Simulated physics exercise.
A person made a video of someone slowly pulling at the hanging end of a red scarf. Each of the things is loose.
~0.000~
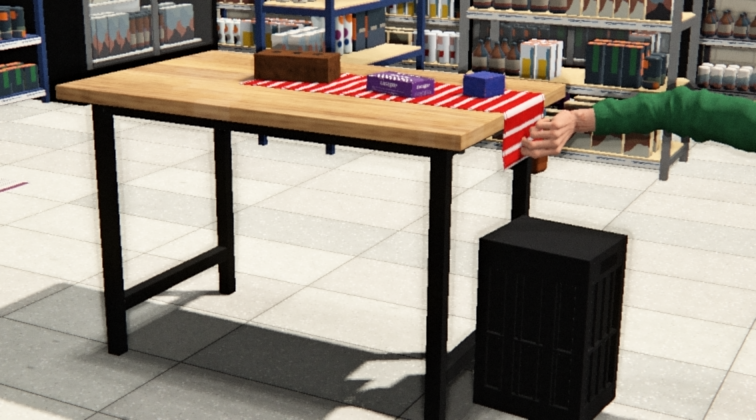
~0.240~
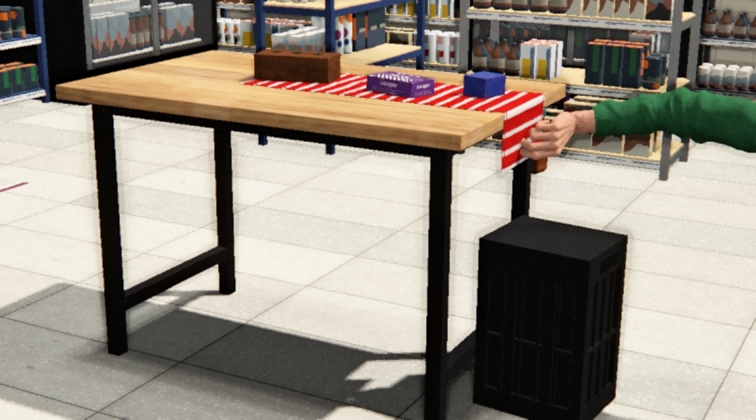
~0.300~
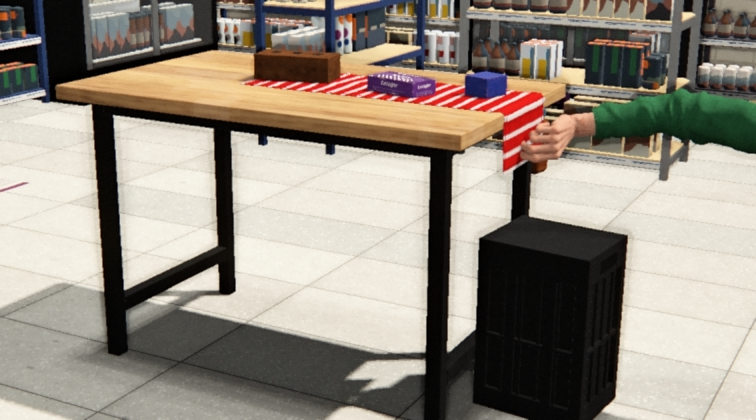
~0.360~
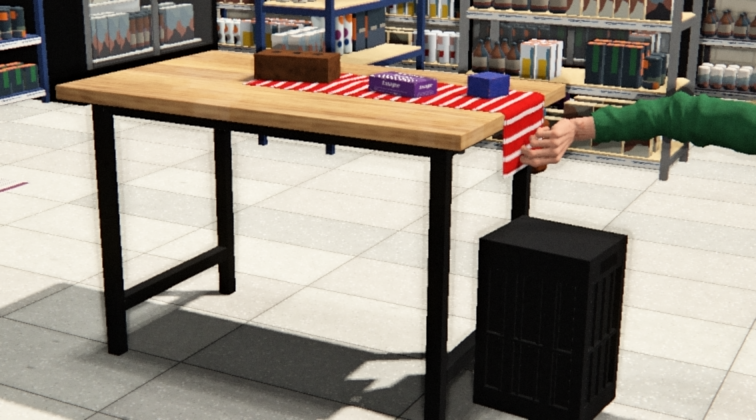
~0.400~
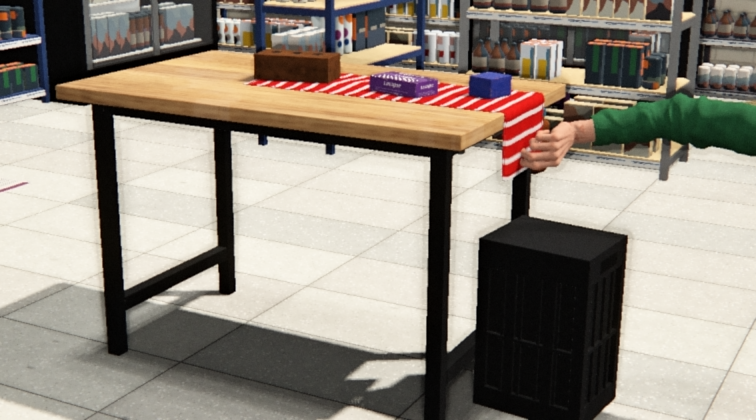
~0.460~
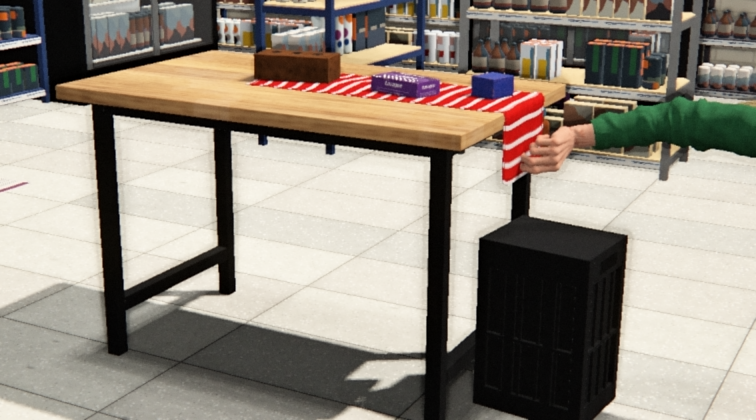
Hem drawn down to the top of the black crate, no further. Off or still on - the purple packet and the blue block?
Purple packet: Still on, blue block: Off.
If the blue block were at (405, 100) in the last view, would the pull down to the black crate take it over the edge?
Placed so, it holds its place on top.
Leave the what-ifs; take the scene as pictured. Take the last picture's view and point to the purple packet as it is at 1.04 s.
(446, 89).
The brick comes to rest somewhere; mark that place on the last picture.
End position: (350, 71).
After 0.72 s, hem going down; packet carried along near (423, 87); block carried along near (512, 88).
After 1.04 s, hem on the crate; packet carried along near (446, 89); block over the edge.
In the end, hem on the crate; packet carried along near (461, 91); block over the edge. The purple packet remains up there and the blue block is carried off the end.
